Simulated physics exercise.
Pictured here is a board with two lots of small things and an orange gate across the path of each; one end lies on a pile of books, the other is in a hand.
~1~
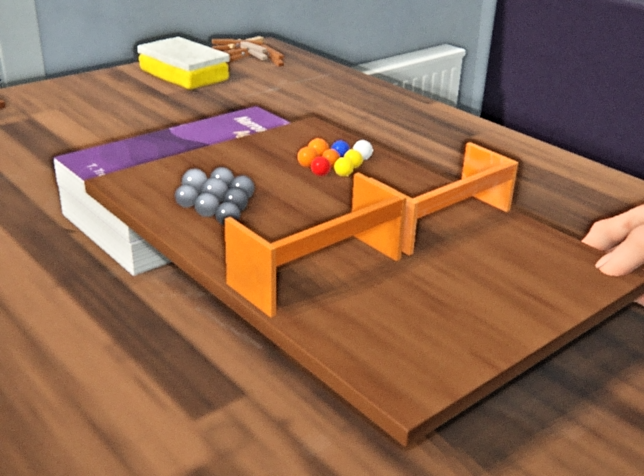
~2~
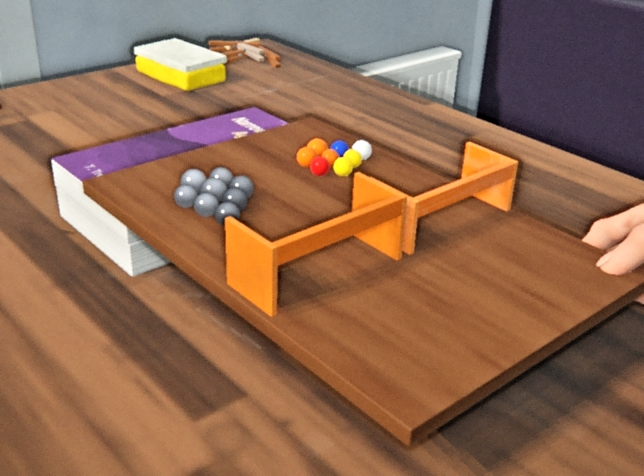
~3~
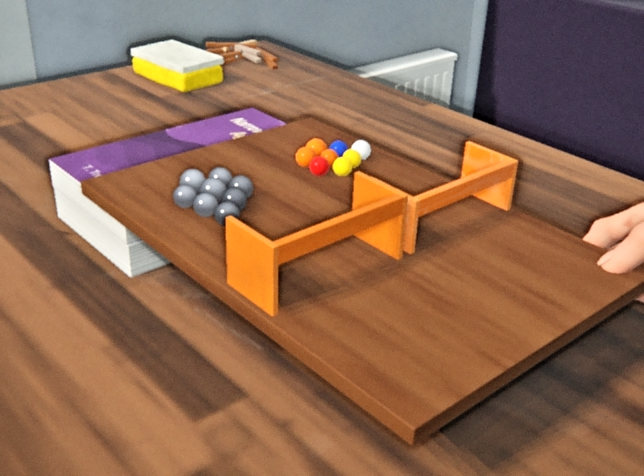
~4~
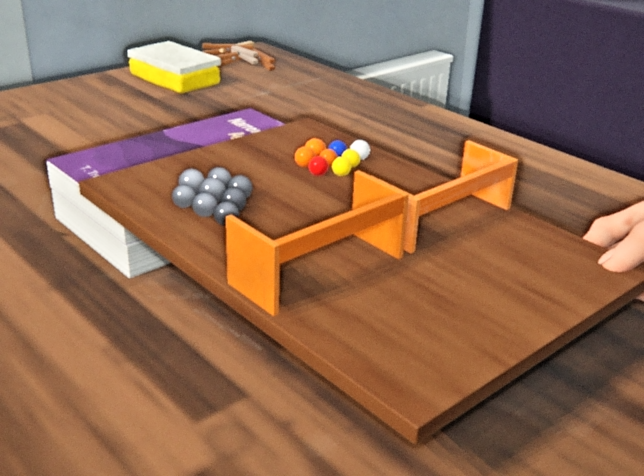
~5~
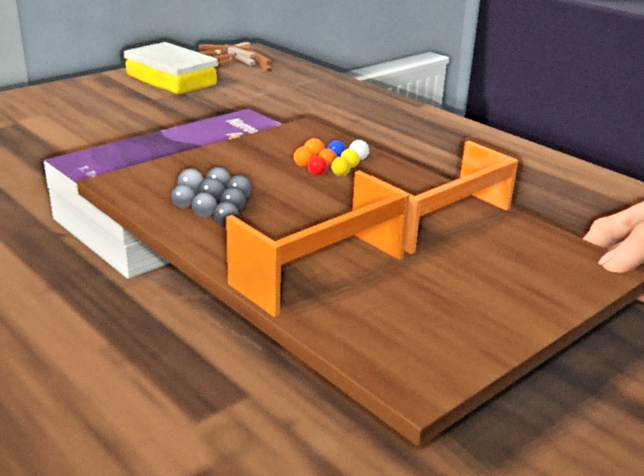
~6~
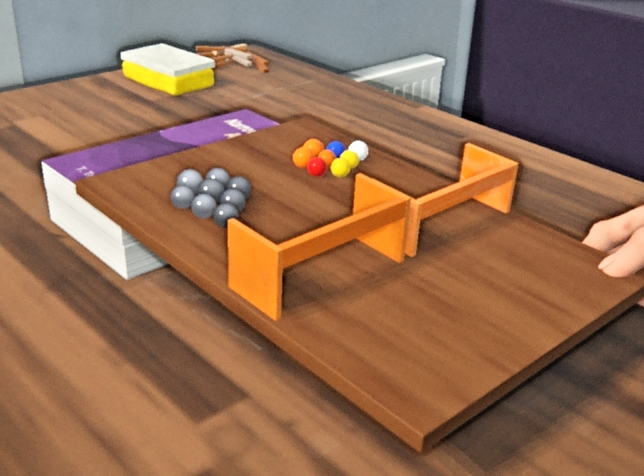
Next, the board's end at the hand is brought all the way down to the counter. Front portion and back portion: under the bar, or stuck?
Front portion - under, back portion - under.
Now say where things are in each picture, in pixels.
Held end of the board (407, 421), level; book pile (202, 165), low, a small part of the board's length; front portion (215, 191), a few steel balls; back portion (331, 158), a few gumballs; front gate (340, 229), its slot higher than a piece; back gate (465, 189), its slot higher than a piece, in the first picture.
Held end of the board (410, 420), level; back portion (330, 159), in the second picture.
Held end of the board (413, 419), level; front portion (213, 191), in the third picture.
Held end of the board (415, 418), level; back portion (328, 158), in the fourth picture.
Held end of the board (418, 420), level; front portion (212, 191), in the fifth picture.
Held end of the board (420, 426), down by 1°; book pile (193, 168); front portion (211, 192), not moving; back portion (327, 159), not moving; front gate (345, 231); back gate (467, 190), in the sixth picture.
Then, 0.19 s later than the last frame, board sloping at 5°; front portion where it was; back portion where it was.
Then, 0.43 s later than the last frame, board sloping at 10°; front portion on its way down; back portion on its way down.
Then, 0.69 s later than the last frame, board resting at 11°; front portion roughly a third past its gate; back portion roughly a third past its gate.
When it is over, board resting at 11°; front portion every one past its gate; back portion every one past its gate.
